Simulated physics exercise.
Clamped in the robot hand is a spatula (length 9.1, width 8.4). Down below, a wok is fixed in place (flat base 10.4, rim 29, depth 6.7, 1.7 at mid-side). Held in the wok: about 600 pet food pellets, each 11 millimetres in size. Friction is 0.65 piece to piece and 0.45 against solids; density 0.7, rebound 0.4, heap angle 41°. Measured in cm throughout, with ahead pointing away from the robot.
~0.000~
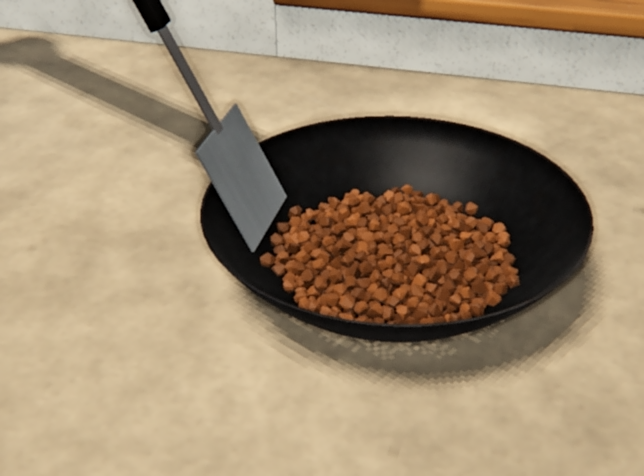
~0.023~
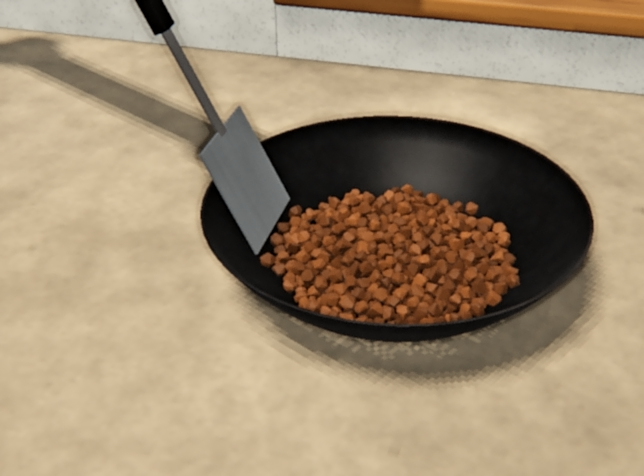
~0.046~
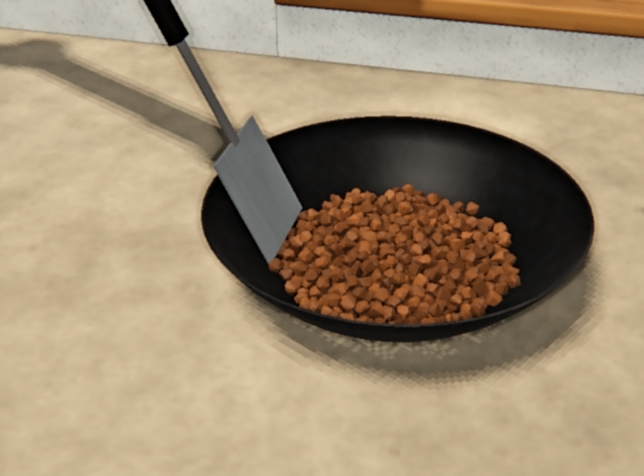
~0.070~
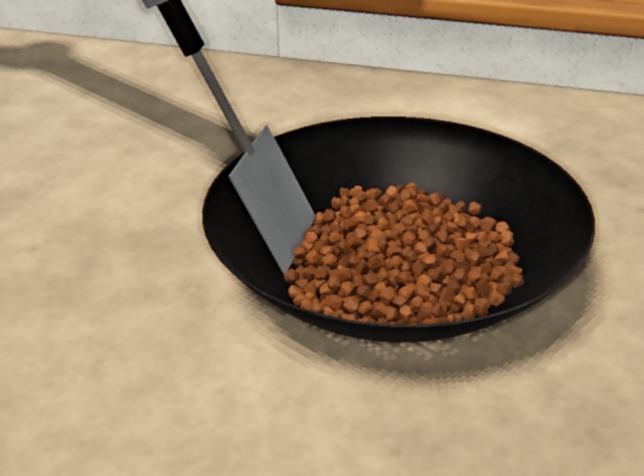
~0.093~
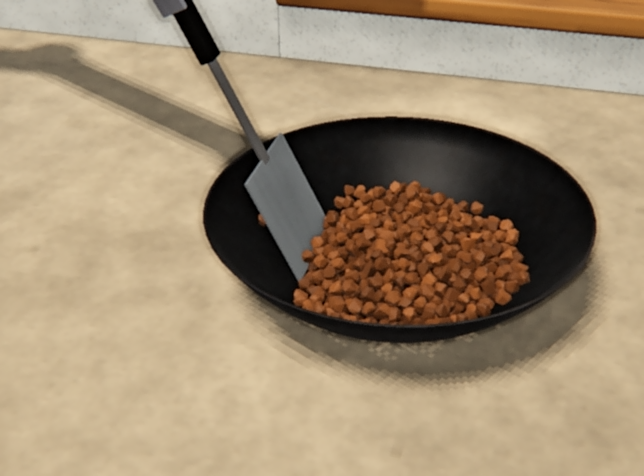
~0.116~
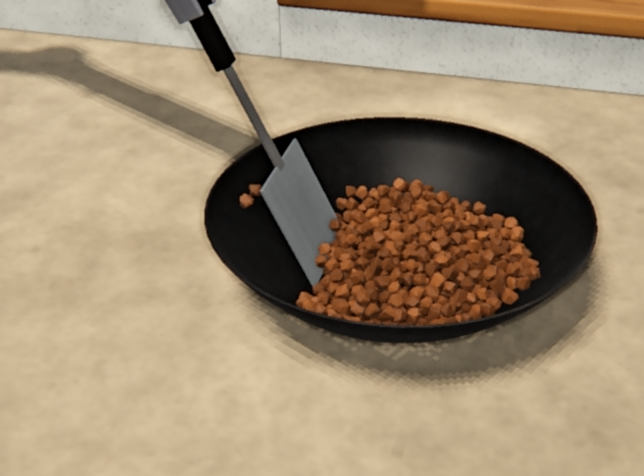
A mottled beige countertop is seen from above at an angle, with a pale wall and a strip of orange-brown wood along the top edge. A black wok right of centre holds a heap of small reddish-brown pellets, and a grey metal spatula with a black handle slants in at its left side. The spatula slides rightward and slightly down into the heap, pushing pellets right while a few appear behind its blade, as the camera stays still.
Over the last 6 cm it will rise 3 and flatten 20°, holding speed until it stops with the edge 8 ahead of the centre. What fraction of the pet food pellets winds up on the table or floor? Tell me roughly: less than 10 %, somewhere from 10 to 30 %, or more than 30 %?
Less than 10 %.
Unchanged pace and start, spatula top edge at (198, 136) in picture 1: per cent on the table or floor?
Roughly 5%.
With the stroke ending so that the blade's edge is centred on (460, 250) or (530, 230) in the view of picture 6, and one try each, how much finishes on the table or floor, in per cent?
Respectively some 0 and 20 percent end on the table or floor.
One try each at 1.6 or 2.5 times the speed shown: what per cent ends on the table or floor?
Near 15 and near 30 percent respectively.
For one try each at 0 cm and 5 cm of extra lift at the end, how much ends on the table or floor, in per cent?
Estimates, in order: 10 % then 5 %.
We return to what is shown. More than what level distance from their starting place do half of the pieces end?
Somewhere about 6 centimetres, I'd say.
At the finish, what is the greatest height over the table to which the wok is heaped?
About 8.5 centimetres.
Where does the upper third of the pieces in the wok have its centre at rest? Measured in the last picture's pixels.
Around (533, 234).
By 0.22 s, sloping 64°, highest piece 15 above the table; 599 in the wok, 2 on the blade or in flight.
By 0.32 s, sloping 56°, highest piece 18 above the table; 599 in the wok, 1 on the table or floor, 1 on the blade or in flight.
By 0.58 s, sloping 44°, highest piece 8 above the table; 580 in the wok, 20 on the table or floor, 1 on the blade or in flight.
By 1.63 s, sloping 44°, highest piece 8 above the table; 580 in the wok, 21 on the table or floor.
Final count, 580 in the wok, 21 on the table or floor. That is 3 % on the table or floor.
